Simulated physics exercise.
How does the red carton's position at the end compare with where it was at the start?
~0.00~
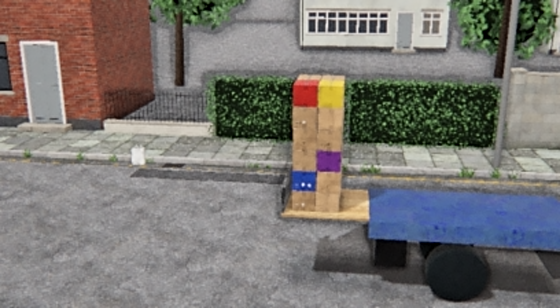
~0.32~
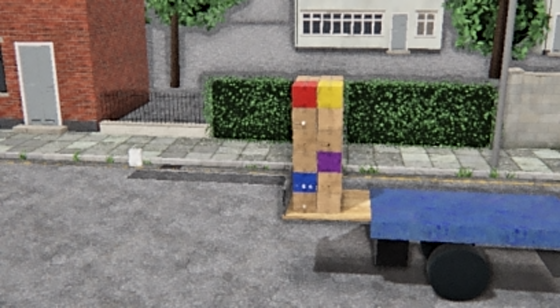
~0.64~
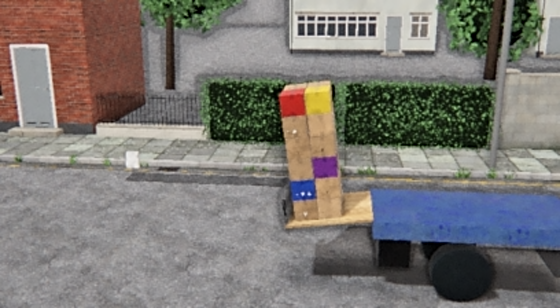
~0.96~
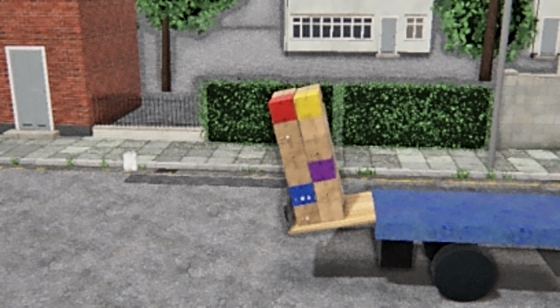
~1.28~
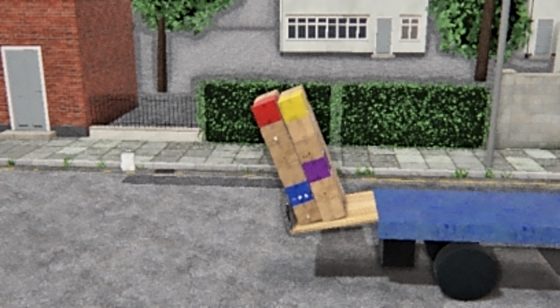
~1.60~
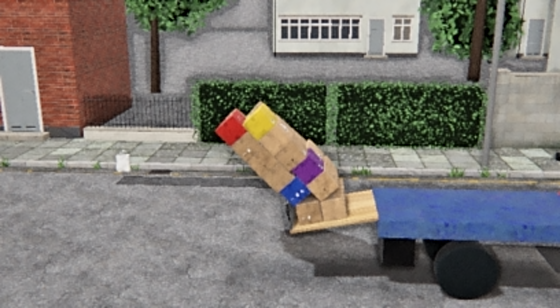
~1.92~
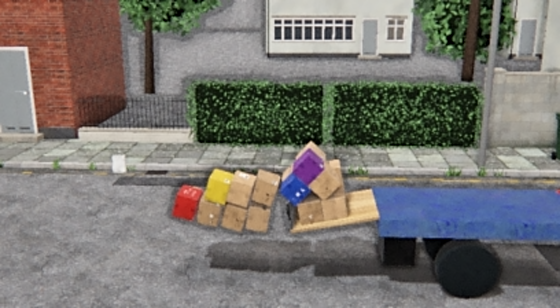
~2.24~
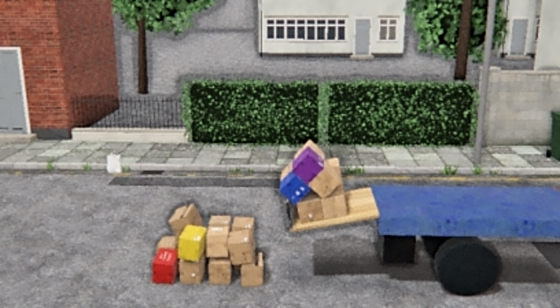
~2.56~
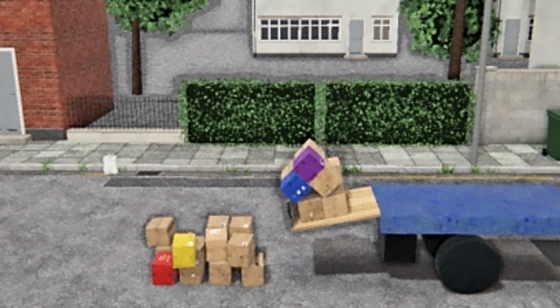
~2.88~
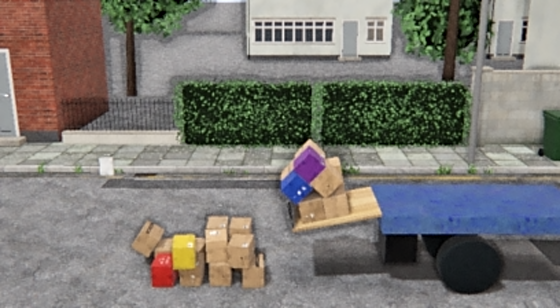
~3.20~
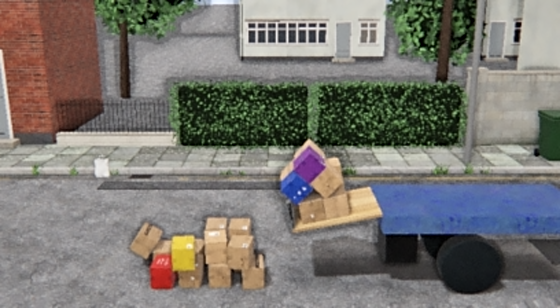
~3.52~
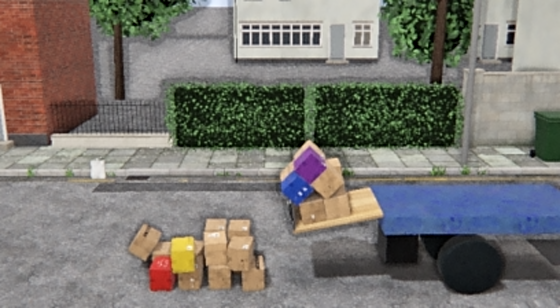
At the start the red carton was at the top left of the tall stack on the flap. By the end it was lying on the road, lower down and to the left of the flap, among other fallen cartons.
